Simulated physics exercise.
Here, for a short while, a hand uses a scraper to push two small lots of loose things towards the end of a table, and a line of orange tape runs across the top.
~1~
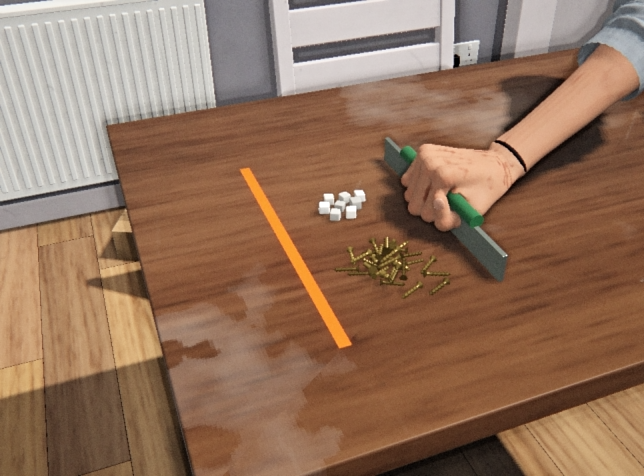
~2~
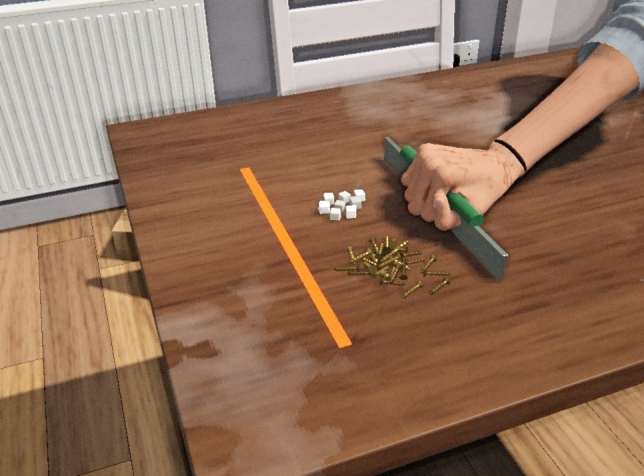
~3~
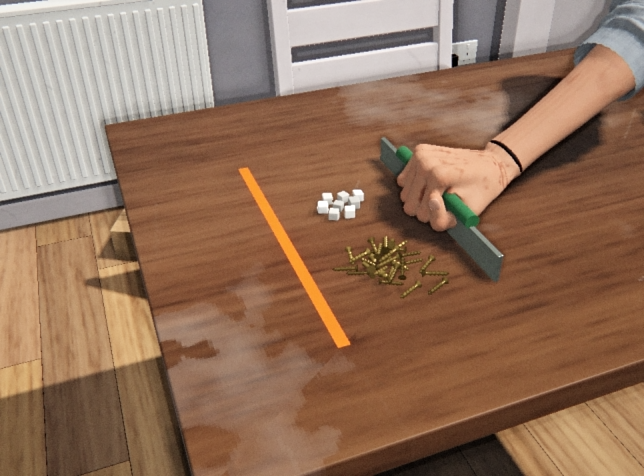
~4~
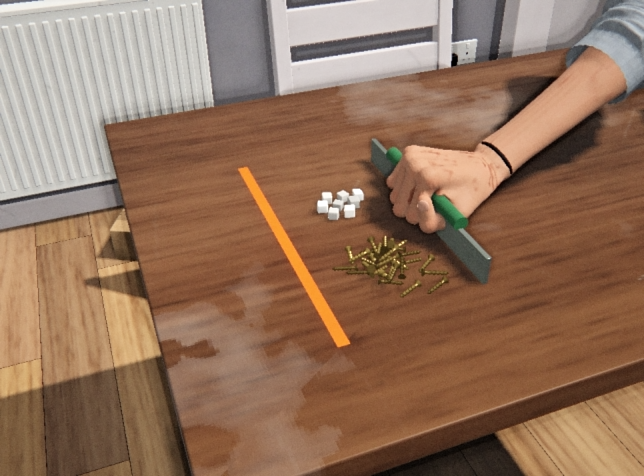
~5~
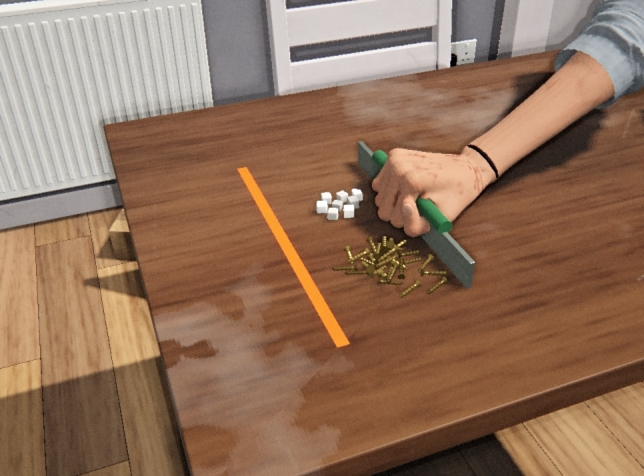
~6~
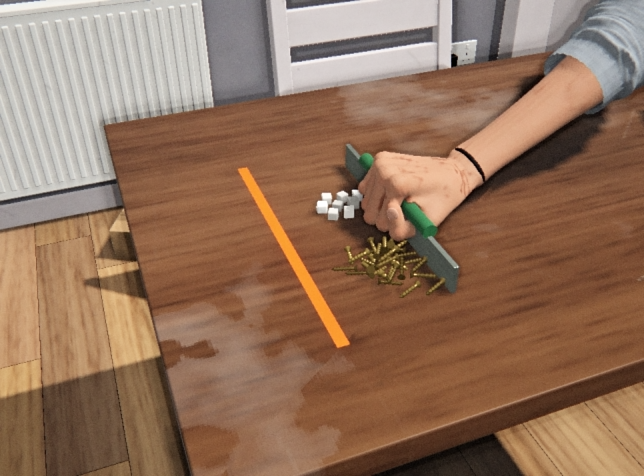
A hand slides a green-handled scraper left across a wooden table, reaching brass screws beside white cubes near an orange strip.
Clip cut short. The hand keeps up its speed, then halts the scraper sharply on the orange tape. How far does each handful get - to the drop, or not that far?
The near handful gets not that far. The far handful gets not that far.
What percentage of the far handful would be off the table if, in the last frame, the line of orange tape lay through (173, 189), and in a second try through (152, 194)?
With the first stop around 0 % ends off the table, and with the second around 0 %.
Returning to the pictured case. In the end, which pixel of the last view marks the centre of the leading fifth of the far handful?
Stop point: Around (248, 222) px.
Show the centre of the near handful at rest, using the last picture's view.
It ends up centred around (279, 293) in the final picture.
Then, 0.41 s past the last view, scraper still moving, near (335, 210); near handful all on the table, its front near (312, 274); far handful all on the table, its front near (292, 212).
Then, 0.84 s past the last view, scraper stopped at the orange tape; near handful all on the table, its front near (259, 298); far handful all on the table, its front near (252, 233).
Then, 1.12 s past the last view, scraper stopped at the orange tape; near handful all on the table, its front near (246, 278); far handful all on the table, its front near (252, 233).
Finally, scraper stopped at the orange tape; near handful all on the table, its front near (246, 278); far handful all on the table, its front near (252, 233).
